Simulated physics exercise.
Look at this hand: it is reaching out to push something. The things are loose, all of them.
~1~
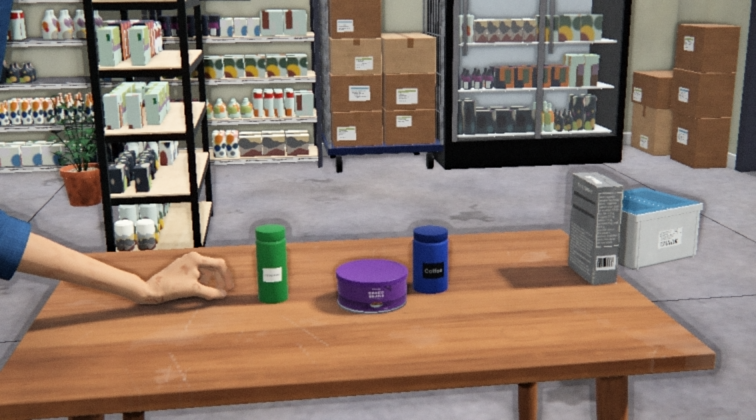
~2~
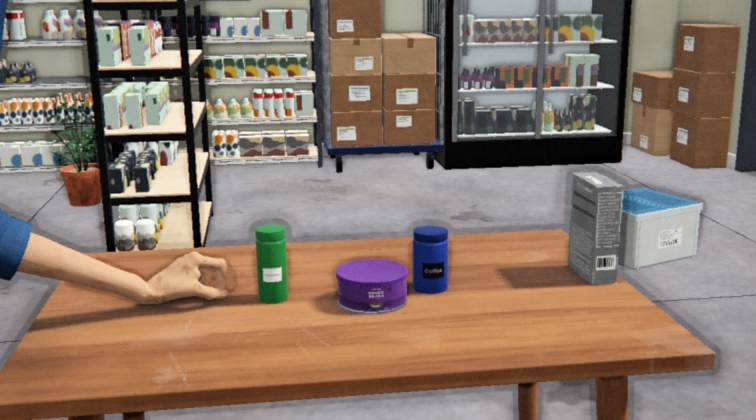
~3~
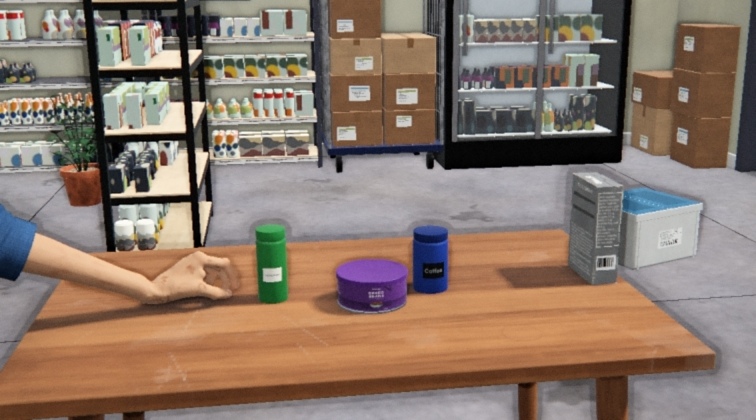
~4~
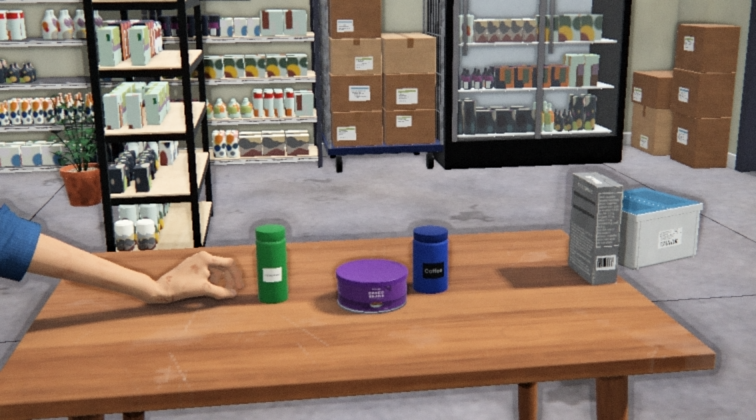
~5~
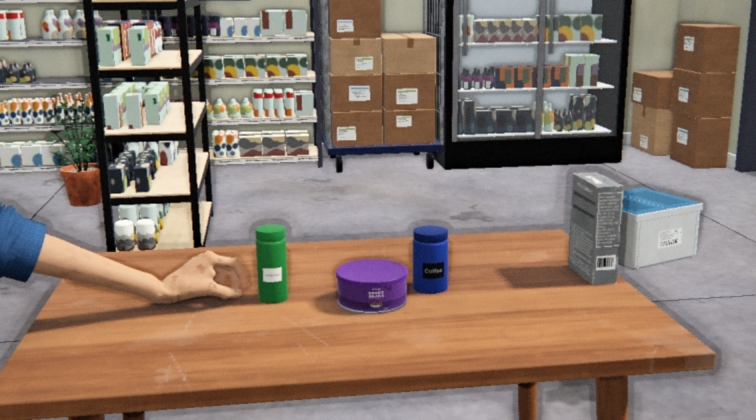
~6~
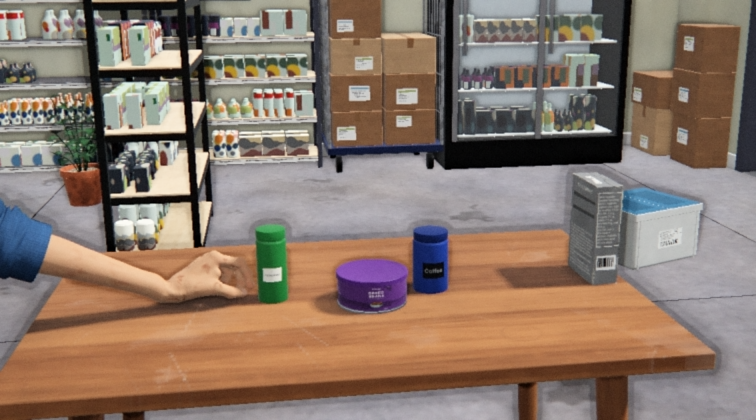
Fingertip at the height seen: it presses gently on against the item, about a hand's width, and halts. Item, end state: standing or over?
It stands.
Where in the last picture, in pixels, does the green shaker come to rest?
The object finishes roughly at pixel (336, 256).
Then, 0.60 s on from there, green shaker shifted about its own width near (297, 262).
Then, 1.10 s on from there, green shaker shifted well along near (324, 261).
In the end, moved from the start, green shaker. At the end, from the last picture's camera, green shaker near (336, 256).
